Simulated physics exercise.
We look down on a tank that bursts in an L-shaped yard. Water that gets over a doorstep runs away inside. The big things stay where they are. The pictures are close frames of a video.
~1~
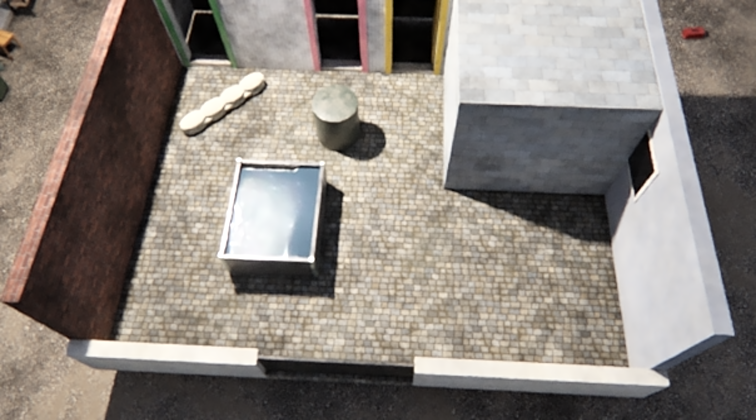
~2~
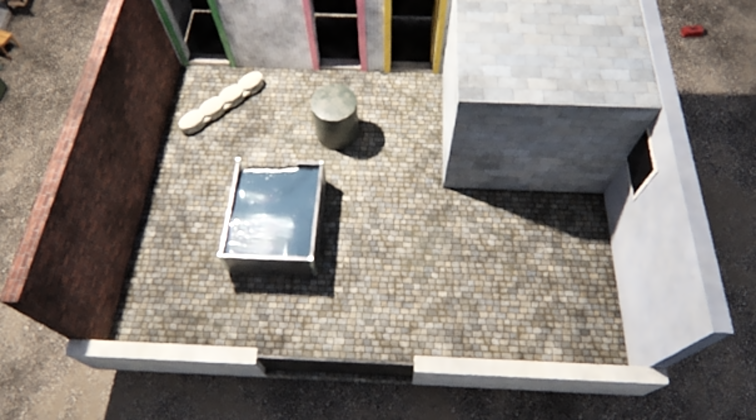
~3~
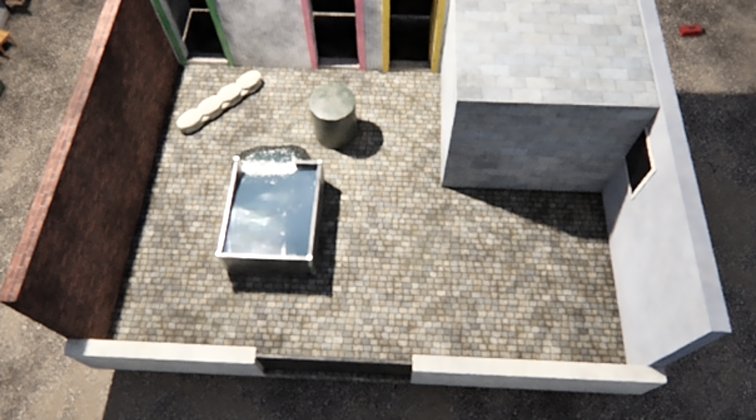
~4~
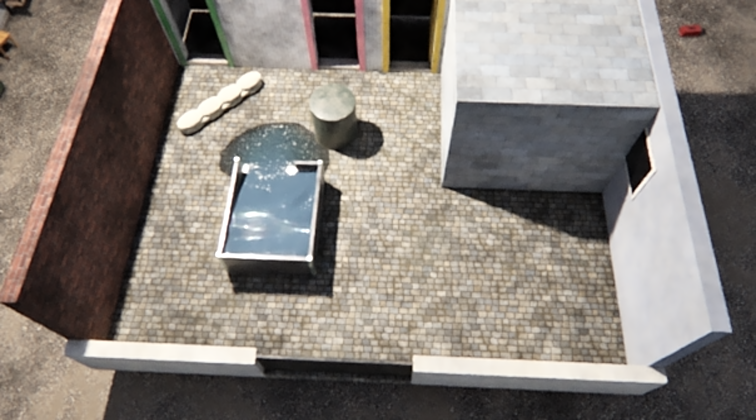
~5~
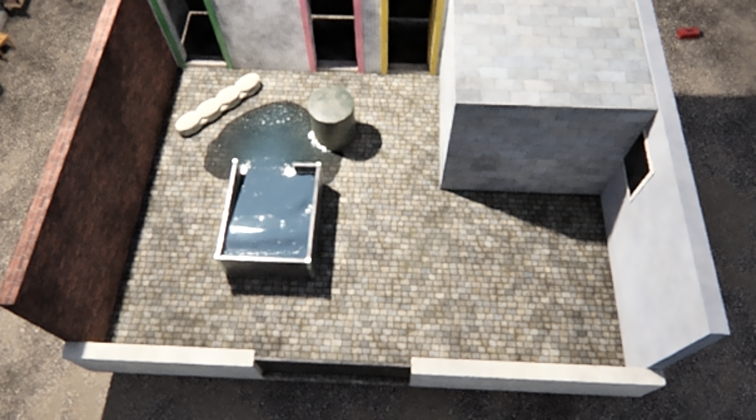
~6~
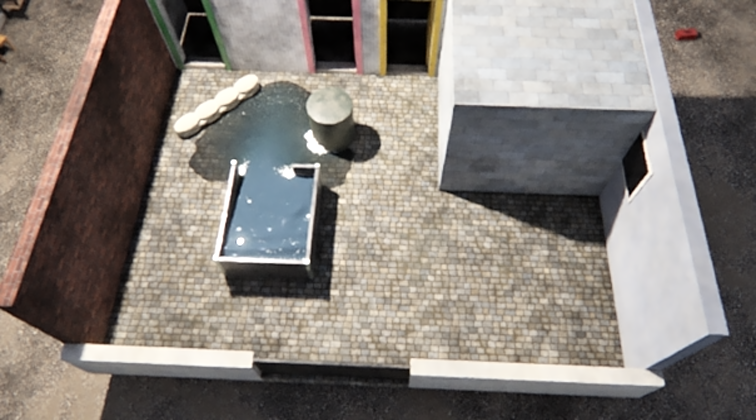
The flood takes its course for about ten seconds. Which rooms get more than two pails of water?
The pink door floods; the yellow door floods; the green door holds within the limit.
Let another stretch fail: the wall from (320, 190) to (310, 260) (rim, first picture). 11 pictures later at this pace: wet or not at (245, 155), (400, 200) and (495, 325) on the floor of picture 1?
In that order: Clear, covered, covered.
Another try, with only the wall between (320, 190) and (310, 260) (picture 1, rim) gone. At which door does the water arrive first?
That is the yellow one.
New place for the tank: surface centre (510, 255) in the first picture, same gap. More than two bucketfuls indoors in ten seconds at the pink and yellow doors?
Then: The pink door is under; the yellow door takes less.
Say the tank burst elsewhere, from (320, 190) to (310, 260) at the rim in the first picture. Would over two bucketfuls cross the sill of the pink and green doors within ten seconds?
My reading: Pink door holds; green door stays under.
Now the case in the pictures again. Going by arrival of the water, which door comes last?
It is the yellow one.
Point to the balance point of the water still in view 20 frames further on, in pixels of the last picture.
Near (280, 149).
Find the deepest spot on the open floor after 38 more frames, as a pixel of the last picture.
Close to (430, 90).
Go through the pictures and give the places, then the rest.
The first frame shows the water tank at (275, 210) is whole and still.
In the second frame, the front is at a hidden place, out from the gap on the water tank's far side.
In the third frame, water pours out on the water tank's far side and has run to (300, 152).
In the fourth frame, the front is at (295, 127), out from the gap on the water tank's far side.
In the fifth frame, the front is at (288, 105), out from the gap on the water tank's far side.
In the sixth frame, water pours out on the water tank's far side and has run to (275, 85).
A moment on, water covers 15 % of the floor; the pink door under two buckets in, the yellow door not reached, the green door not reached.
Next, water covers 20 % of the floor; the pink door over two buckets in, the yellow door wet at the sill, nothing in, the green door wet at the sill, nothing in.
Then, water covers 35 % of the floor; the pink door over two buckets in, the yellow door wet at the sill, nothing in, the green door wet at the sill, nothing in.
Later, water covers 65 % of the floor; the pink door far over two buckets in, the yellow door over two buckets in, the green door wet at the sill, nothing in.
In the end, water covers 80 % of the floor; the pink door far over two buckets in, the yellow door over two buckets in, the green door wet at the sill, nothing in.
